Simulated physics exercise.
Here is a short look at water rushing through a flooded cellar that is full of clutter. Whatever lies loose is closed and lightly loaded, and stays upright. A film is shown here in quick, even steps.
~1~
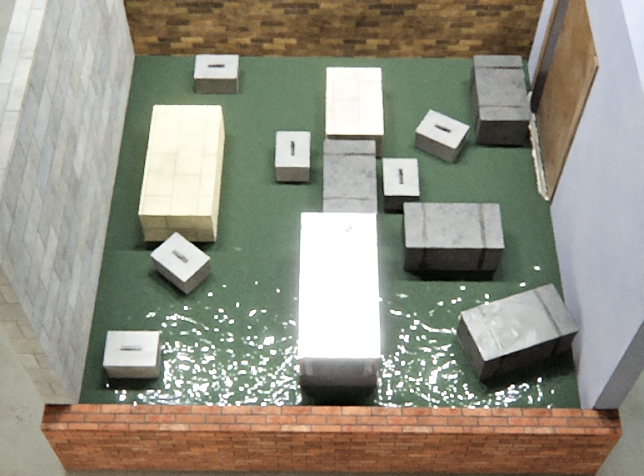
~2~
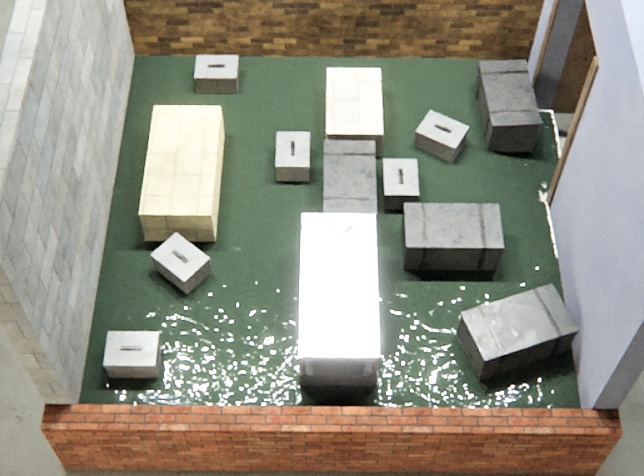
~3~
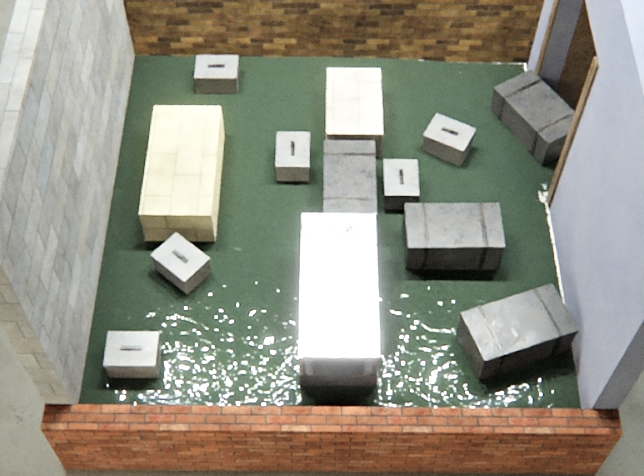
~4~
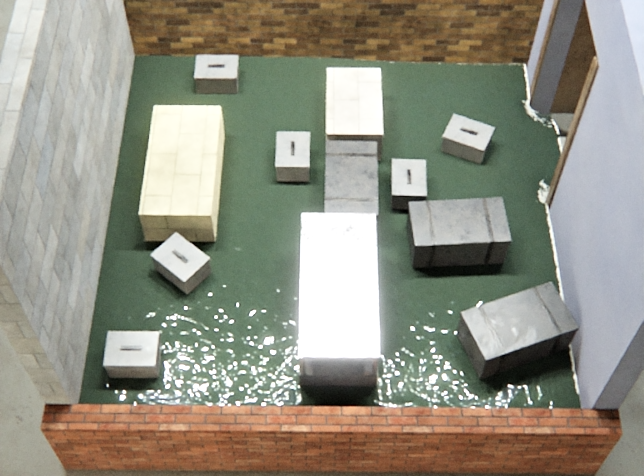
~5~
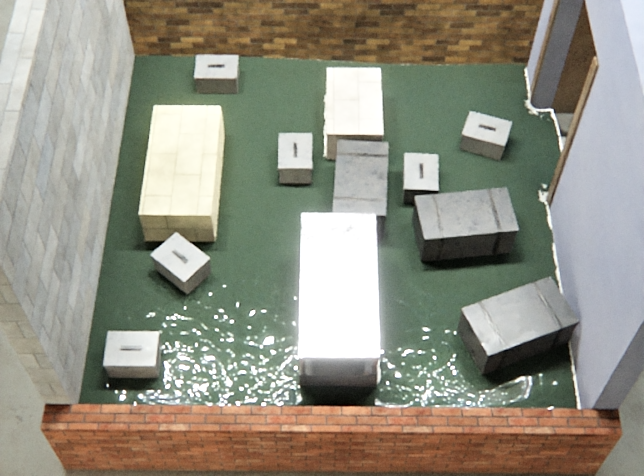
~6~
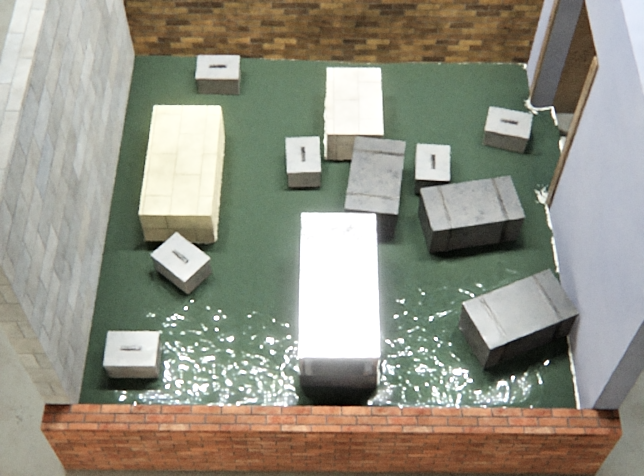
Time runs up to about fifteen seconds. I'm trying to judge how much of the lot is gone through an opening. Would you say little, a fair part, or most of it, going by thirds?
I'd say most of it - two thirds or more.
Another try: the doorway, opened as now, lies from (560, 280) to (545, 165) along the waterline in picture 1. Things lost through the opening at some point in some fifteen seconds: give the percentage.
I'd guess around 70 percent.
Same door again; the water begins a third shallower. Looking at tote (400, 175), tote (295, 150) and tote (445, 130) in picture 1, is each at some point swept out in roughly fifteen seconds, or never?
Well, in turn they're removed, removed and removed.
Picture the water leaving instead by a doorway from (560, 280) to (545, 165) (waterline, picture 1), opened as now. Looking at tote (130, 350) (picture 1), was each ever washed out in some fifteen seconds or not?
I'd say it never leaves.
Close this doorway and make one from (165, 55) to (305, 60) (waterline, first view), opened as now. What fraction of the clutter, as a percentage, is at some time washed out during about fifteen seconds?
By my count it's 60 percent.
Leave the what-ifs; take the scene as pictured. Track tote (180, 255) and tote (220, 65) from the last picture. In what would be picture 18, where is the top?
(270, 214) and (319, 63), roughly.
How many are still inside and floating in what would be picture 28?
In total, 4.
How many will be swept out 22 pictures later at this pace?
My count is 6.
A moment on, 2 of 10 are out; 8 afloat.
Next, 5 of 10 are out; 5 afloat.
Later, 6 of 10 are out; 4 afloat.
In the end, 8 of 10 are out; 2 afloat.
